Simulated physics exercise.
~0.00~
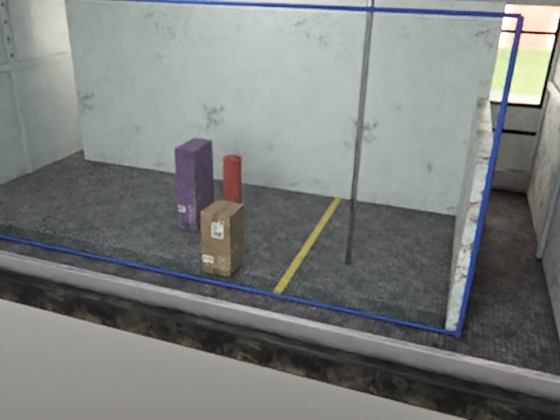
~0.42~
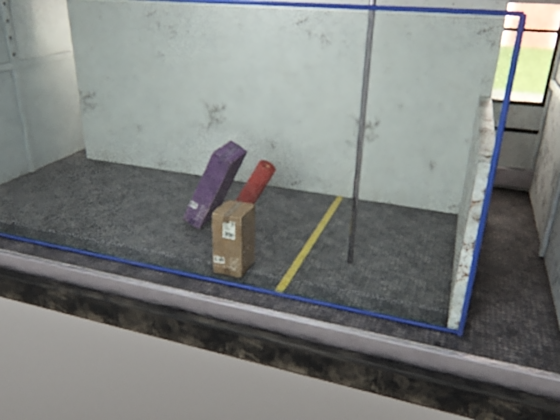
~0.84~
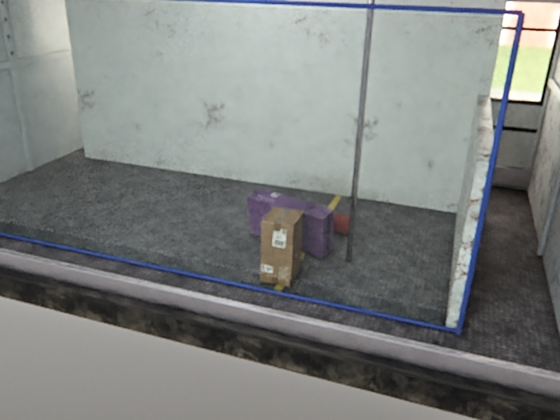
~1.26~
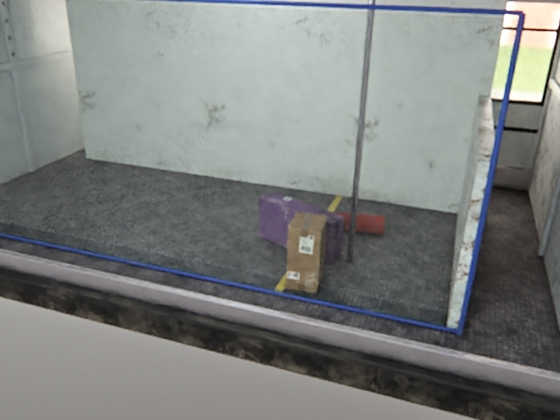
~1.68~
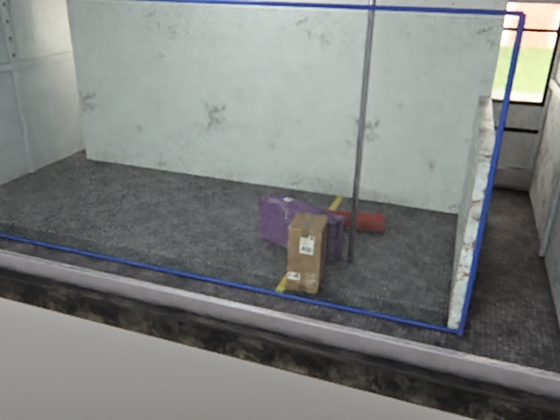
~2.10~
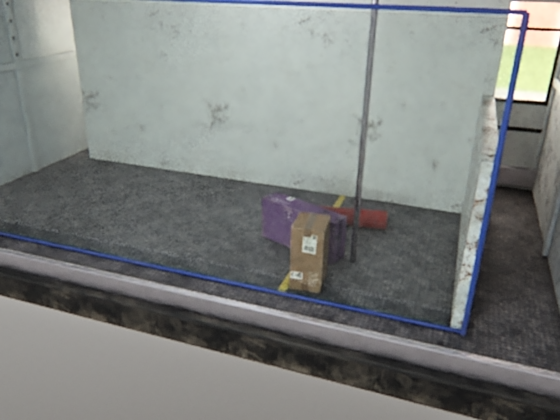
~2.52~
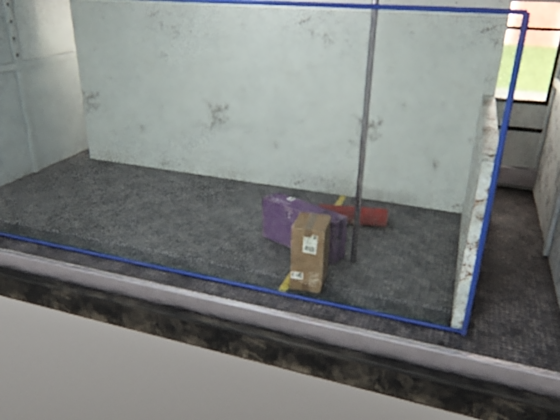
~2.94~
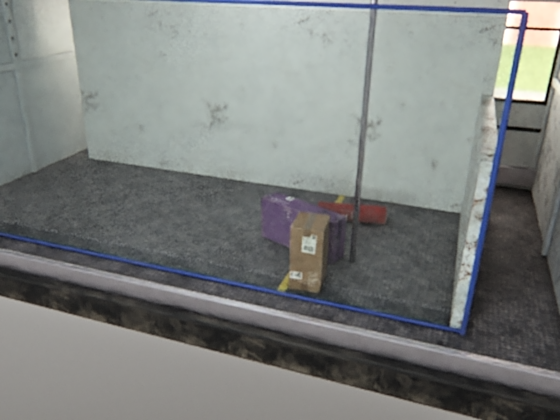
A purple box and red roll topple right while a brown box slides upright past the yellow line.
